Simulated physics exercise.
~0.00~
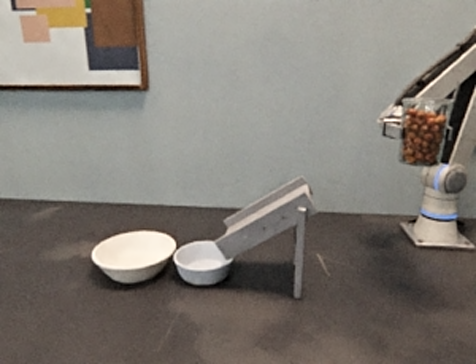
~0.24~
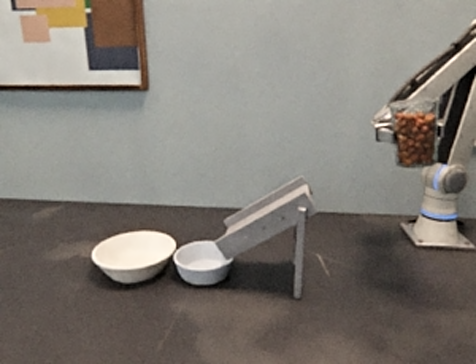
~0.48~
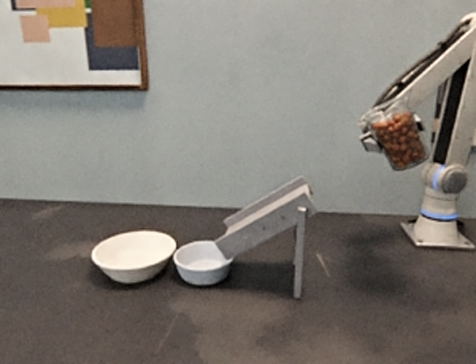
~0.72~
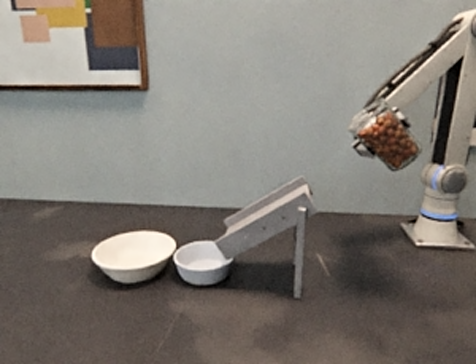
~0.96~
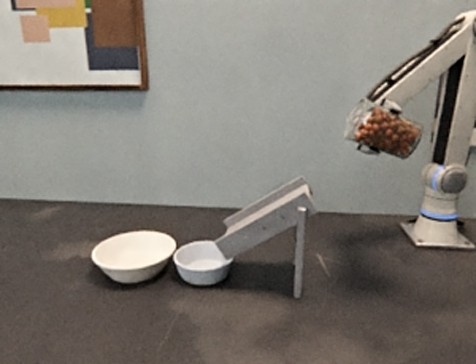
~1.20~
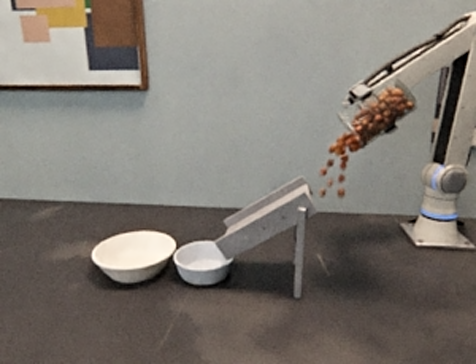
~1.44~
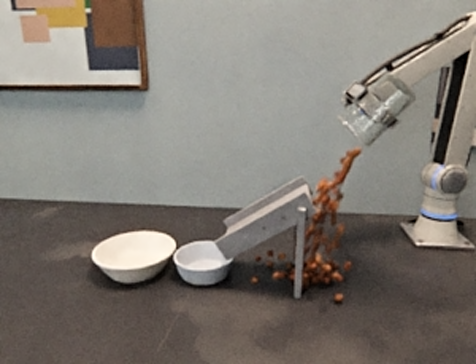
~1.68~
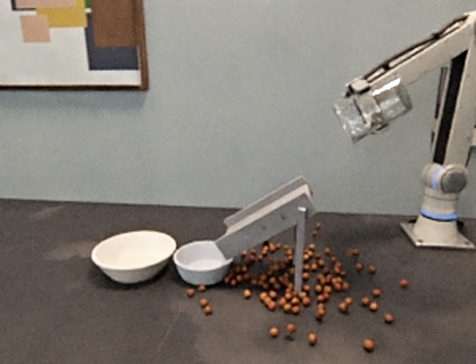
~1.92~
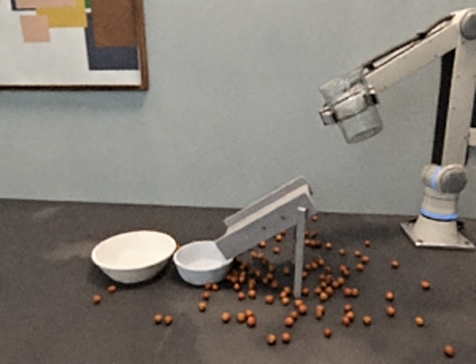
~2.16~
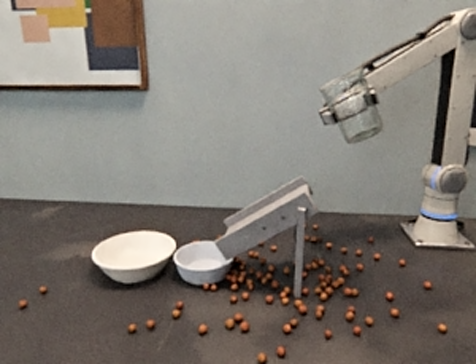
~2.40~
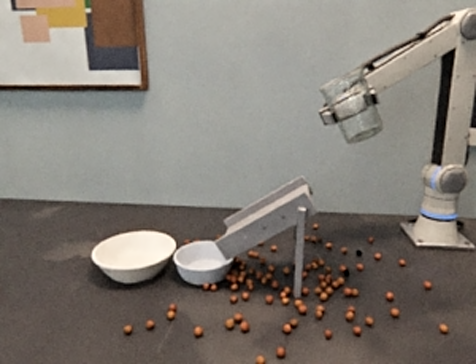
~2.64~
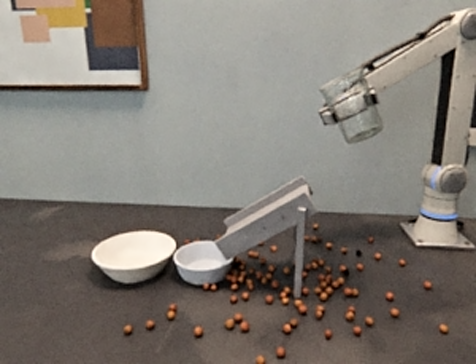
A pale robot arm with a blue ring near its base stands at the right of a dark tabletop, seen from the side against a grey-blue wall with a framed picture at upper left. It grips a clear beaker full of brown hazelnuts, while a grey chute slopes down leftward into a small whitish bowl beside a wider white one. The arm moves the beaker left and tips it over. The nuts pour out short of the chute, fall around its support and scatter across the table. The arm partly rights the emptied beaker and holds still, both bowls left empty.
